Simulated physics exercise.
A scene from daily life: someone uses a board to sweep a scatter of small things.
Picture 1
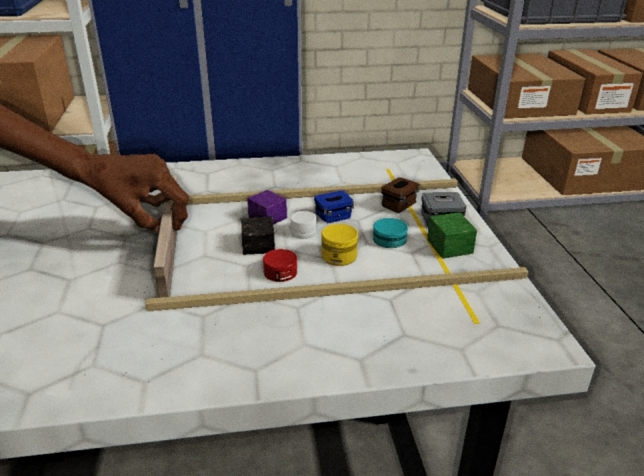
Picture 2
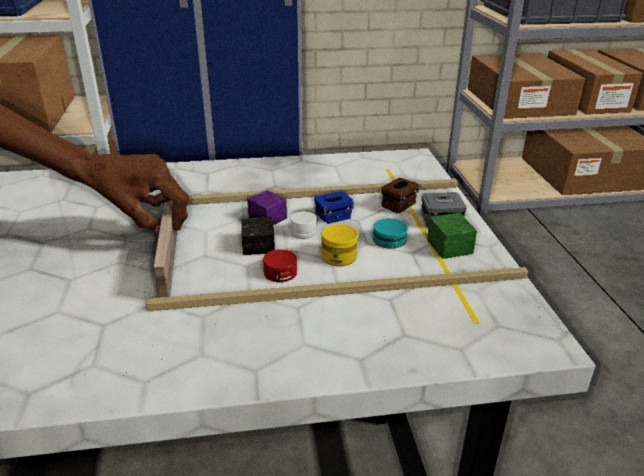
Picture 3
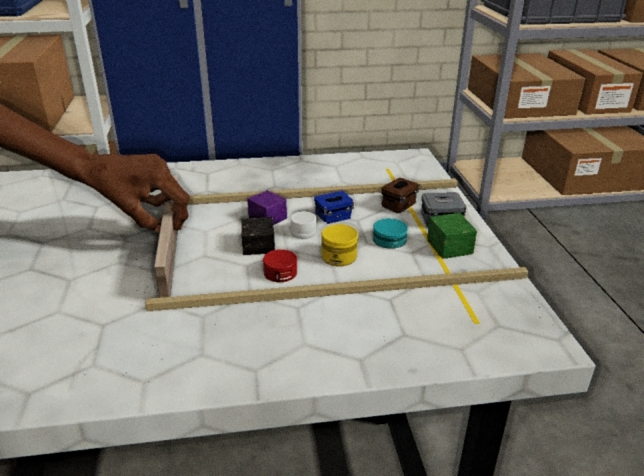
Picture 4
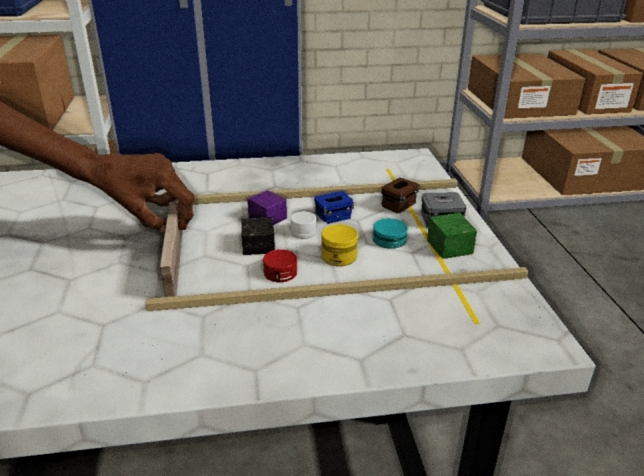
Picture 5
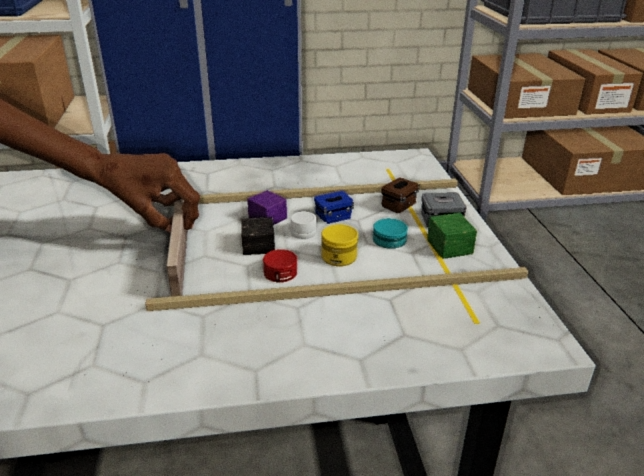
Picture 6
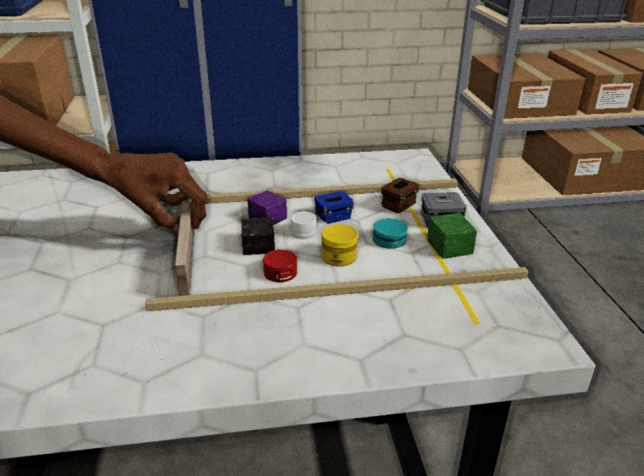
At the start, a hand holds a small board upright at the left of a marble-patterned table, facing scattered colourful blocks and round containers between two wooden strips. The board stays nearly still at first, then the hand slides it slightly right, without touching the objects, which remain in place.
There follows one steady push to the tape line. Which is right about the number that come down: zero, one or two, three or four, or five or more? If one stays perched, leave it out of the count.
Band: One faller or a pair.
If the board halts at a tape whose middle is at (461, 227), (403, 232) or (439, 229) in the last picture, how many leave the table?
Going through each try, you'd get 6, 0 and 2.
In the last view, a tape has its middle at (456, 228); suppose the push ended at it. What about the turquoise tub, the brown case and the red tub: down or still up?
In order, the turquoise tub goes off the edge, then the brown case goes off the edge, then the red tub keeps its spot.
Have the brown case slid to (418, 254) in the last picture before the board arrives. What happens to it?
Result for the brown case: It holds firm.
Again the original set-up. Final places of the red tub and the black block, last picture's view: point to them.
Red tub: About (462, 261); black block: About (439, 222).
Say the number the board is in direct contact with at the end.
4 of them.
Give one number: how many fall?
2, precisely.
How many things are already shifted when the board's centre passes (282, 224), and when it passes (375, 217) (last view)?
I get 4 at the one place and 10 at the other.
A little later, none off yet; grey case at rest near (443, 210); green block at rest near (451, 236); brown case at rest near (399, 196).
When it is over, the number that fall off is one or two; down, brown case and grey case.
